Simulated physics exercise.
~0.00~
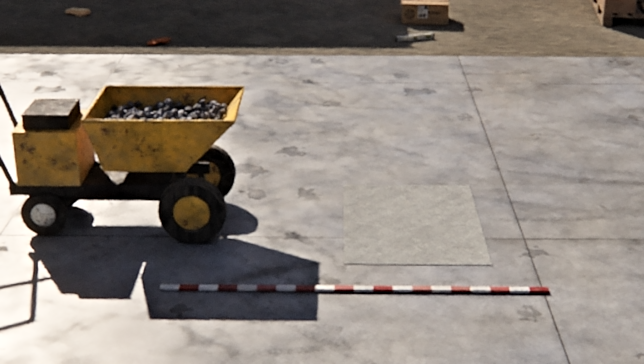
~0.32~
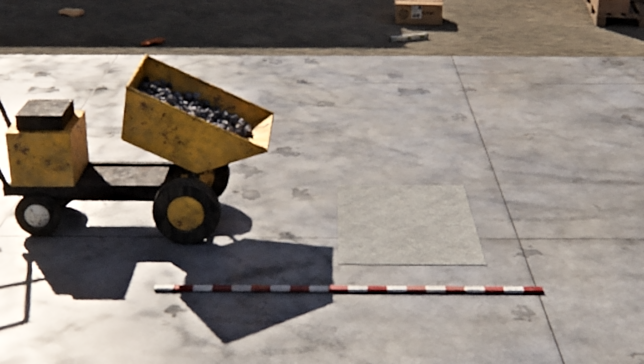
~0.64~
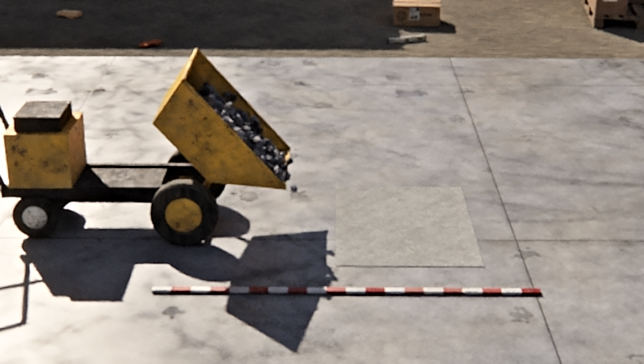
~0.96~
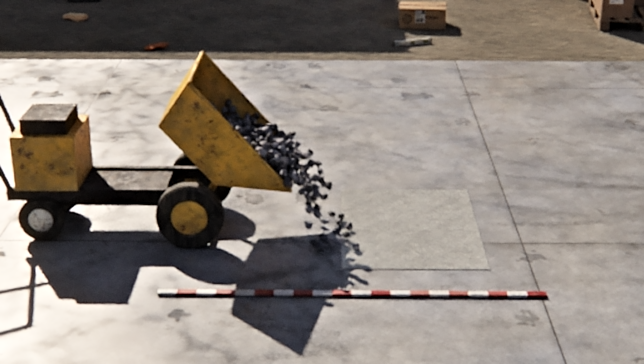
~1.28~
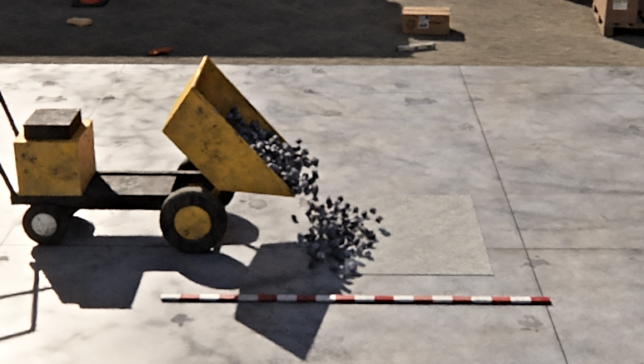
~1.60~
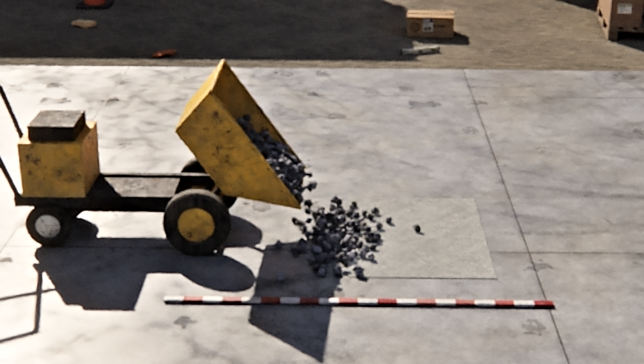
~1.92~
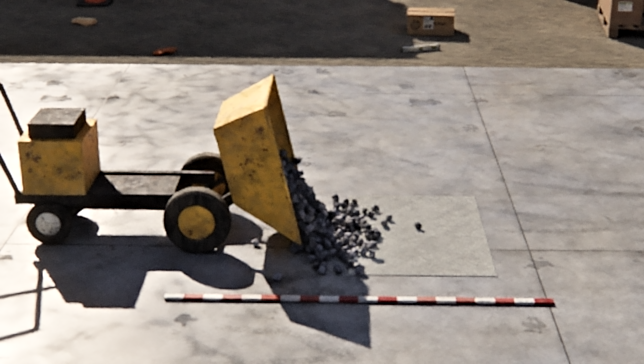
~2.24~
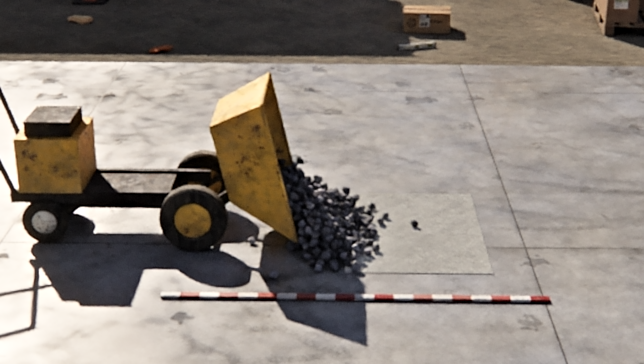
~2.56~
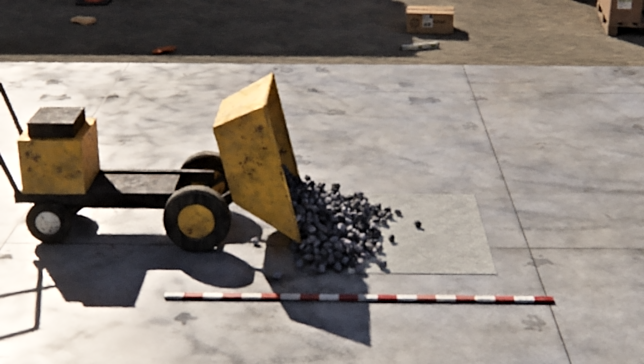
To begin with, a small yellow and black barrow stands on sunlit concrete, its level tray filled with dark stones, with a red and white striped staff lying nearby and a flat pale sheet ahead. The tray tilts forward to the right, and the stones slide toward its lower lip. It pauses at a steep slant while the stones pour out and scatter on the ground. Then the tray tips further until it stands nearly upright, letting more slide down. It stays there, with many stones still against it and a dark heap spreading partly onto the sheet.
